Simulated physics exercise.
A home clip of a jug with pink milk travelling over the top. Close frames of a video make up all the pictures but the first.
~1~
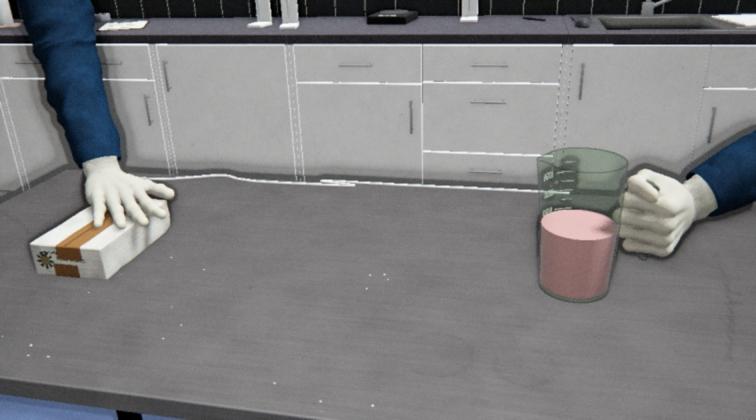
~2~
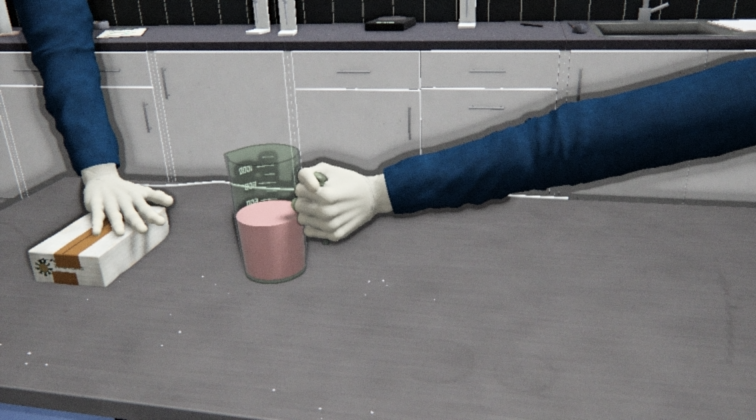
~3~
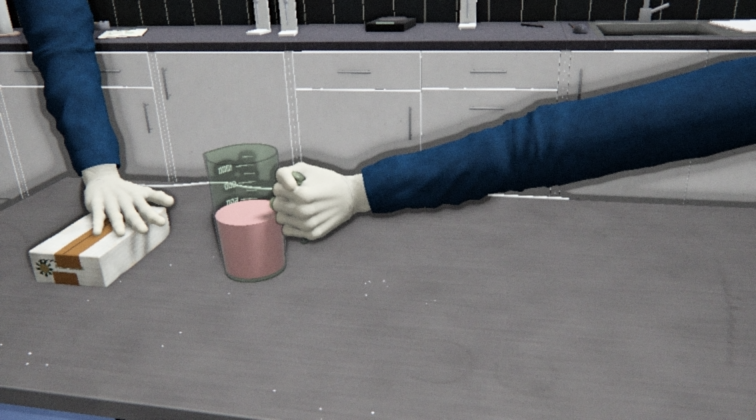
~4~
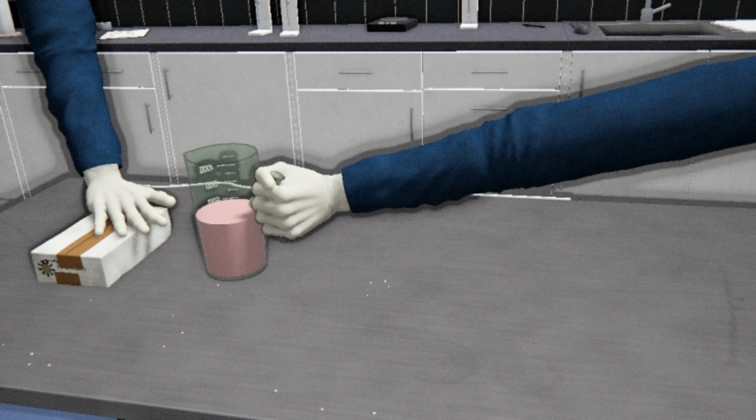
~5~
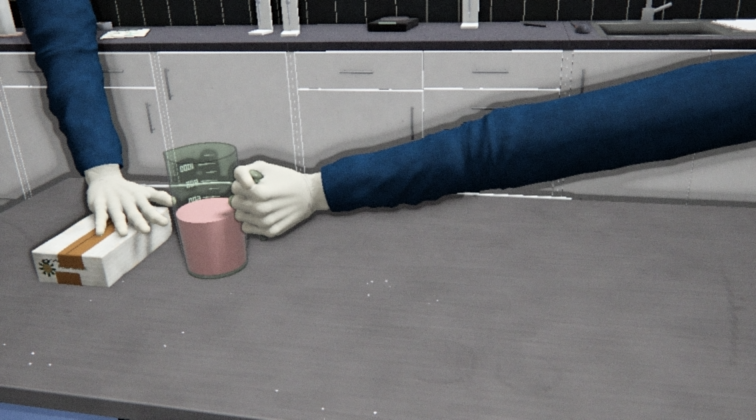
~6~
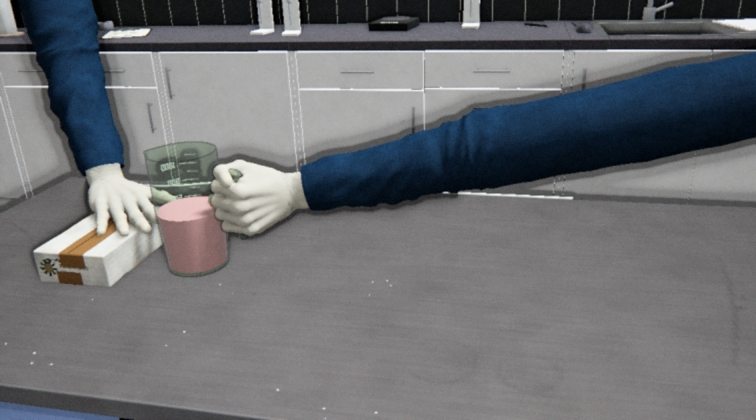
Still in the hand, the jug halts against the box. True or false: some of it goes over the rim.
False.
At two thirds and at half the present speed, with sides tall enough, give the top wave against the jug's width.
It climbs to 25 per cent first and to 20 per cent second.
Soon after, the jug meets the box.
Later, the pink milk surges up the wall; the wave climbs under half way to the rim.
In the end, the jug stands at the box; nothing has left it.
